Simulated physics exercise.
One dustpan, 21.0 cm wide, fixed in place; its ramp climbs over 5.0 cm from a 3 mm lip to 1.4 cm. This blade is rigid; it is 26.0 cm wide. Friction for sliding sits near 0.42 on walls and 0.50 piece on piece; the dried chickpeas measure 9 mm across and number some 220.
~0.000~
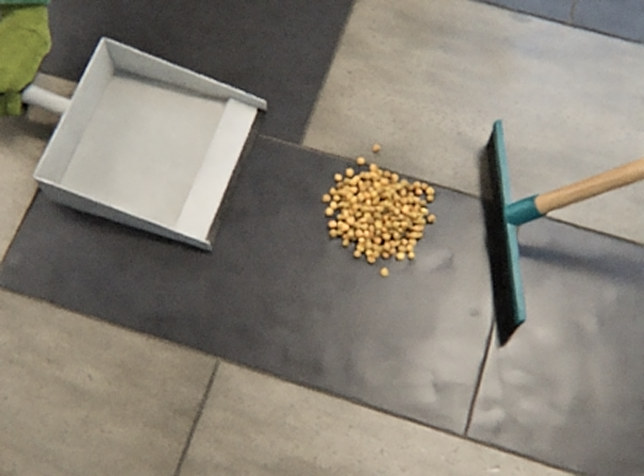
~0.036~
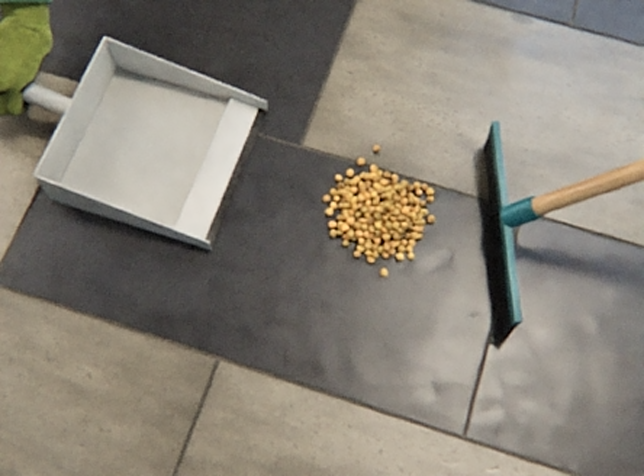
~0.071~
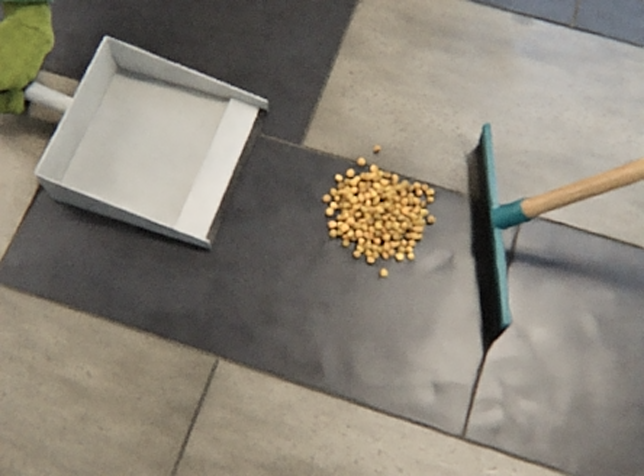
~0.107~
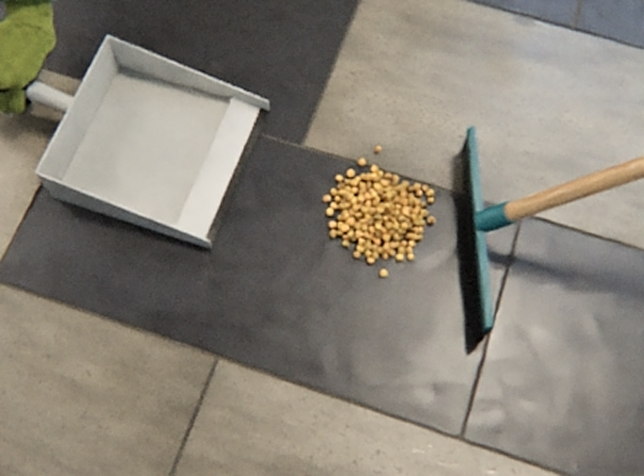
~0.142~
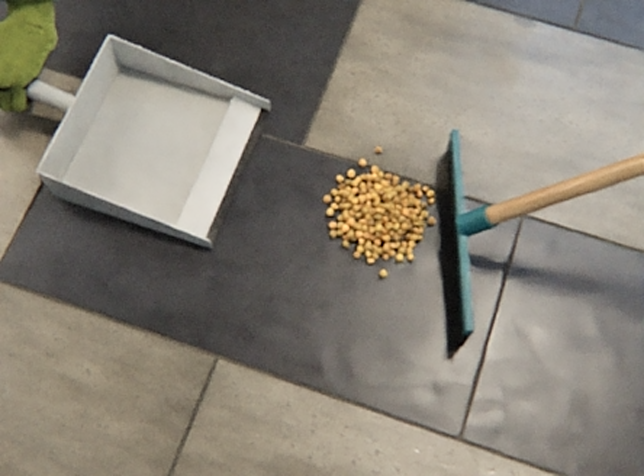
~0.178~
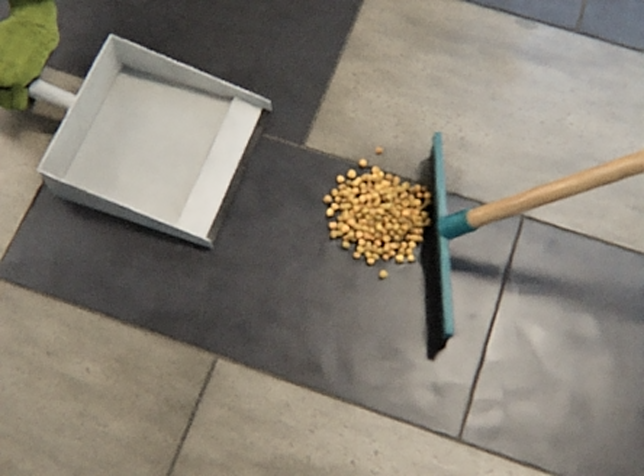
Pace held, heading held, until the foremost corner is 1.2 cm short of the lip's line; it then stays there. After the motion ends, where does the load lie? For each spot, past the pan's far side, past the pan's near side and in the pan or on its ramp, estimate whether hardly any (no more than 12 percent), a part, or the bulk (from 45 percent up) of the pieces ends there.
Past the pan's far side: Hardly any. Past the pan's near side: A part. In the pan or on its ramp: A part.
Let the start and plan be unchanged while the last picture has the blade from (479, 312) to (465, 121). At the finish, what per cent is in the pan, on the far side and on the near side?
Pan: 0, far side: 0, near side: 10.
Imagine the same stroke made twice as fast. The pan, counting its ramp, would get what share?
I'd put it at roughly 30 per cent.
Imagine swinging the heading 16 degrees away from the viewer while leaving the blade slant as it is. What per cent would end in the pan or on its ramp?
In that case around 15 per cent.
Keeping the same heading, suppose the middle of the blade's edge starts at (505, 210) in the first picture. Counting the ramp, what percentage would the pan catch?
15 per cent, roughly.
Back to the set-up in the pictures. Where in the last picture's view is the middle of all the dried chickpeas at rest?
Look around (223, 235) in the last picture.
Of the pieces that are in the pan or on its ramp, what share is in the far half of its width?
Something like 10 per cent of the catch.
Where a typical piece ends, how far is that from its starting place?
Median shift: Approx. 22 cm.
Then, at 0.37 s, middle of the blade 16 cm from the lip; 0 % over the lip, far side 0 %, near side 5 %.
Then, at 0.50 s, middle of the blade 9 cm from the lip; 0 % over the lip, far side 0 %, near side 20 %.
After 0.75 s, middle of the blade 6 cm from the lip; 20 % over the lip, far side 0 %, near side 35 %.
In the end, at 1.2 s, far side 0 %, near side 35 %, pan 20 %, in front of the lip or behind the blade 45 %.
